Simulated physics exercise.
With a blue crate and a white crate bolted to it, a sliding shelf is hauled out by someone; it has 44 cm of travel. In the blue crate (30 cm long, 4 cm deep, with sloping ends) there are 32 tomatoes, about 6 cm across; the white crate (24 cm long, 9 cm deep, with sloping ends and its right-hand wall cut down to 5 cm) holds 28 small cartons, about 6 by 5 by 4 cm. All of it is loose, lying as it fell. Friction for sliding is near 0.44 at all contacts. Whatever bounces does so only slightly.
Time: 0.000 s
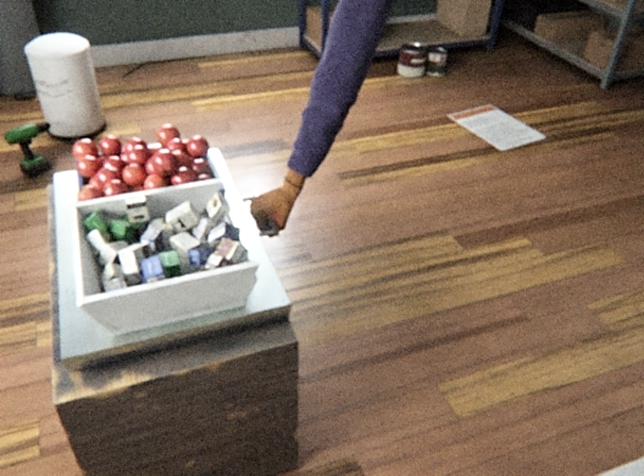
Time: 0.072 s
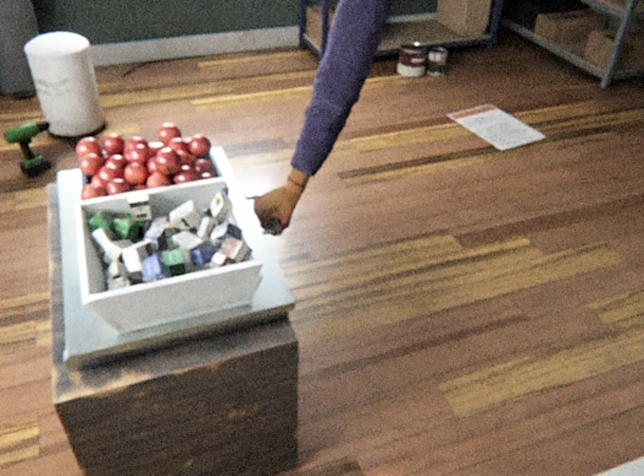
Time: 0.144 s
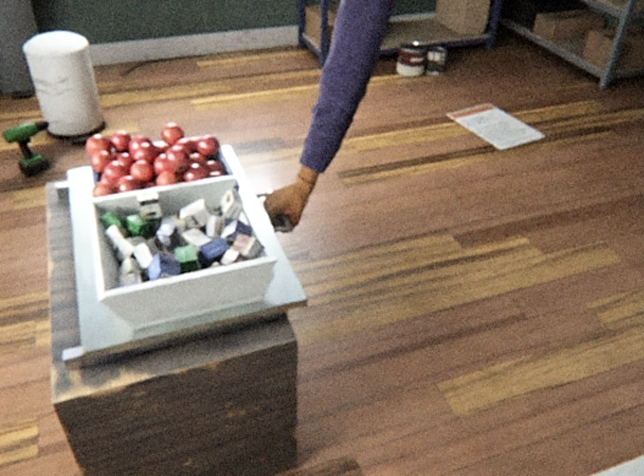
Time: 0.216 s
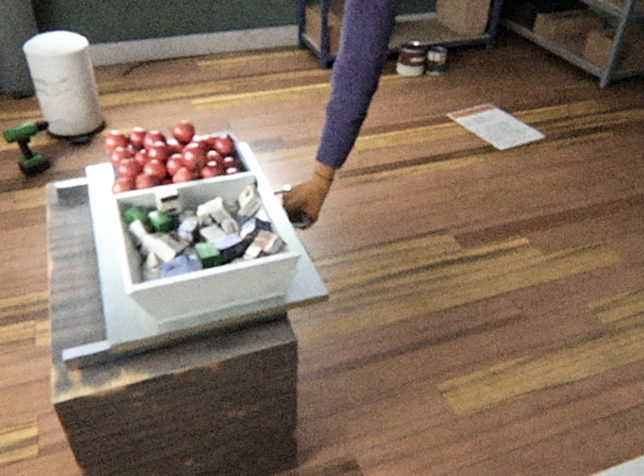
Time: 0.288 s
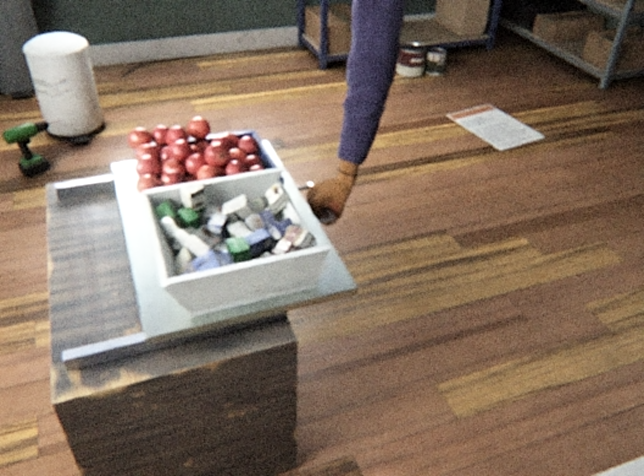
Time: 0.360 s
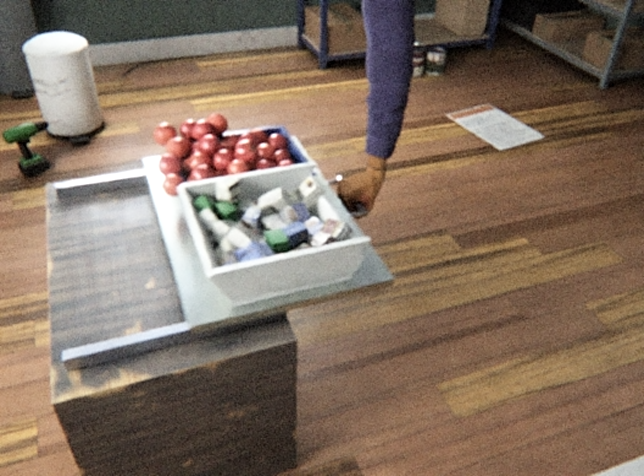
A purple-sleeved arm pulling a sliding shelf rightward from a wooden base, carrying crates of red tomatoes and small cartons.
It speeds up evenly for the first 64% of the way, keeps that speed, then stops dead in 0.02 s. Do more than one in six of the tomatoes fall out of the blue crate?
Yes.
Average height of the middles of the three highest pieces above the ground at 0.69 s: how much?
64 cm.
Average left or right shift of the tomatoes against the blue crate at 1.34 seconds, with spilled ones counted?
I'd put it at close to 4 cm toward the right.
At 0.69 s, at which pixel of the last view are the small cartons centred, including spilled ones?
Middle: About (368, 212) px.
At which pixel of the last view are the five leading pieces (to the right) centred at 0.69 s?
Centre: Approx. (385, 161) px.
After 0.49 s, the shelf hits its stop.
After 0.57 s, blue crate 27 in, 5 out and white crate 28 in, 0 out.
After 0.69 s, blue crate 26 in, 6 out and white crate 27 in, 1 out.
After 0.91 s, blue crate 24 in, 8 out and white crate 26 in, 2 out.
When it is over (at 1.34 s), blue crate 24 in, 8 out and white crate 26 in, 2 out. Asked share, 8 of 32, 25 per cent.
